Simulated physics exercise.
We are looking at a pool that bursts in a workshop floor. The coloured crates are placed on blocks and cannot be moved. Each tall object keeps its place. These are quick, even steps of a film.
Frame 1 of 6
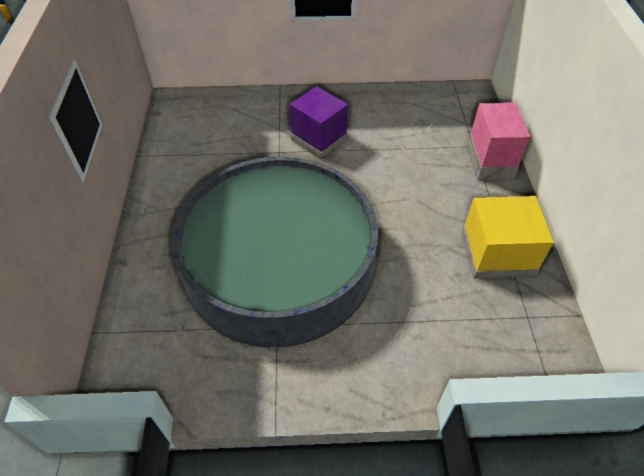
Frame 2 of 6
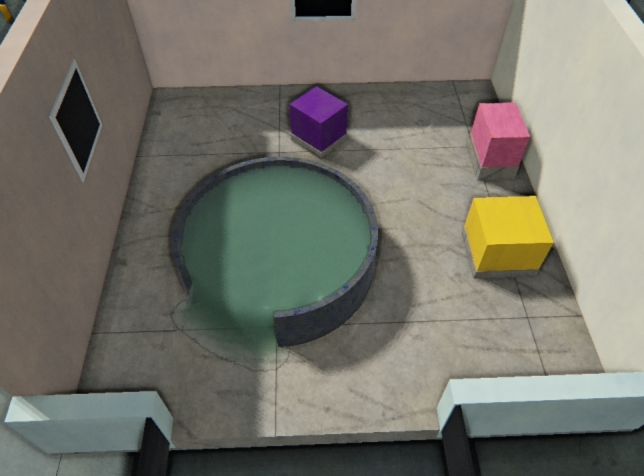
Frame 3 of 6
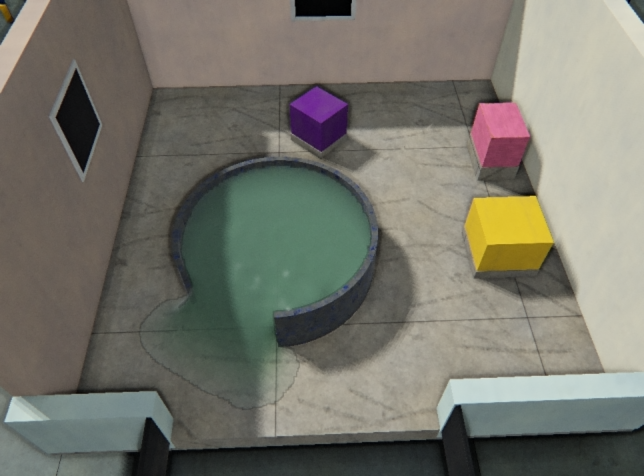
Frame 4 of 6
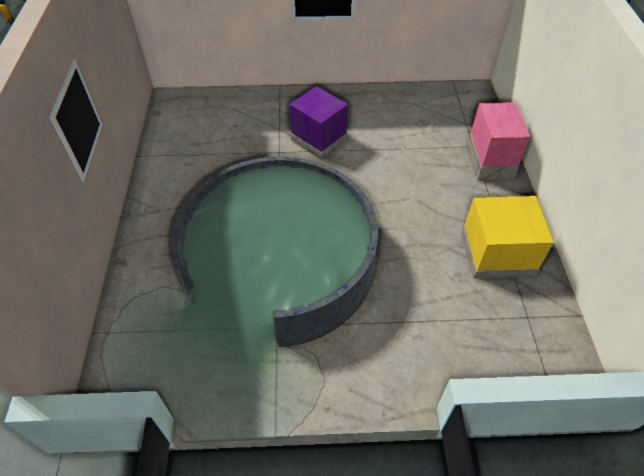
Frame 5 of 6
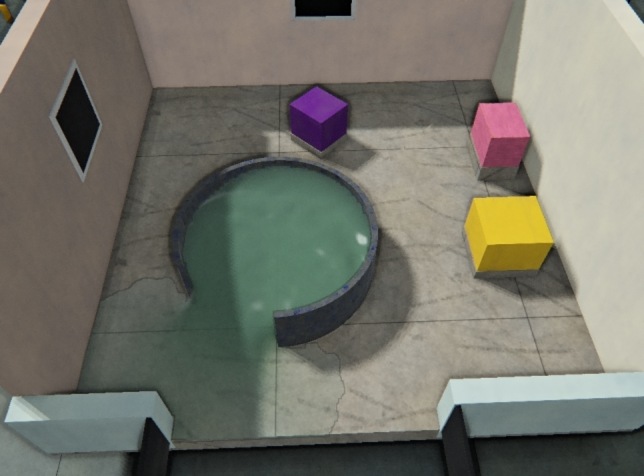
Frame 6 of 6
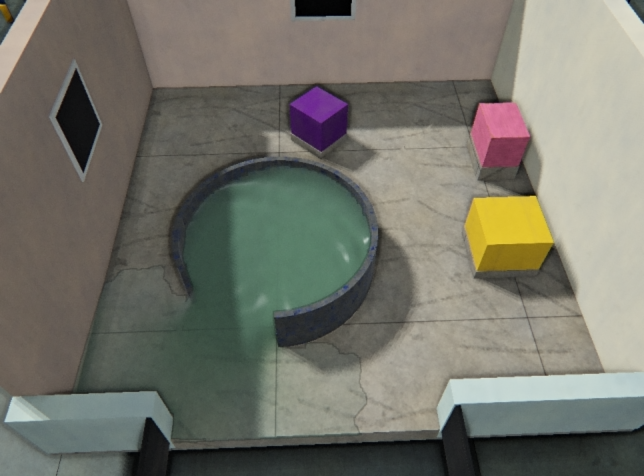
A walled workshop floor of grey tiles is seen from above at a fixed angle. A round, dark-rimmed pool of green water lies left of centre, with a purple cube behind it and a pink block and a larger yellow one along the right wall. The pool's front wall gives way, and water pours through the gap, spreading in a thin, widening sheet across the floor toward the viewer.
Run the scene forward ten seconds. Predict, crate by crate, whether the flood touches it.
In order: The yellow crate has no water on it afterwards; the pink crate has no water on it afterwards; the purple crate has no water on it afterwards.
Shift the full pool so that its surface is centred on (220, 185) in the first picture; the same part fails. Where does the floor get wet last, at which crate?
Purple-painted one.
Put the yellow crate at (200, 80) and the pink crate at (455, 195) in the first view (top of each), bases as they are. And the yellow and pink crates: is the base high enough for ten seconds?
My reading: The yellow one is flooded, the pink one stays untouched.
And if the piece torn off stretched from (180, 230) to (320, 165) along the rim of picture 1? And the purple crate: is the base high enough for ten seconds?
In short: The purple one is topped.
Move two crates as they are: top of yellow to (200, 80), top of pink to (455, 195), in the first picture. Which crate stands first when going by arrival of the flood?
My guess is the crate marked yellow.
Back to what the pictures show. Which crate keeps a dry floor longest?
I'd name the yellow-painted one.
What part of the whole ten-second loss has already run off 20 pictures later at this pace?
Share gone by then: About 55 %.
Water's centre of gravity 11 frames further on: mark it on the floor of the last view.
I'd put it at around (236, 290).
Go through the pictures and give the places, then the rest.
Still water in the round pool at (276, 232), in the first picture.
Water pours out at (227, 324) and has run to (183, 305), in the second picture.
The front is at (151, 323), out from the gap at (228, 325), in the third picture.
The front is at (112, 362), out from the gap at (228, 326), in the fourth picture.
The front is at a hidden place, out from the gap at (228, 325), in the fifth picture.
Water pours out at (228, 325) and has run to a hidden place, in the sixth picture.
A moment on, water covers 10 % of the floor; the yellow crate not reached, the pink crate not reached, the purple crate not reached.
Next, water covers 20 % of the floor; the yellow crate not reached, the pink crate not reached, the purple crate not reached.
Then, water covers 40 % of the floor; the yellow crate not reached, the pink crate not reached, the purple crate water round its plinth.
Later, water covers 50 % of the floor; the yellow crate not reached, the pink crate not reached, the purple crate water round its plinth.
In the end, water covers 75 % of the floor; the yellow crate stayed above the water, the pink crate stayed above the water, the purple crate stayed above the water.
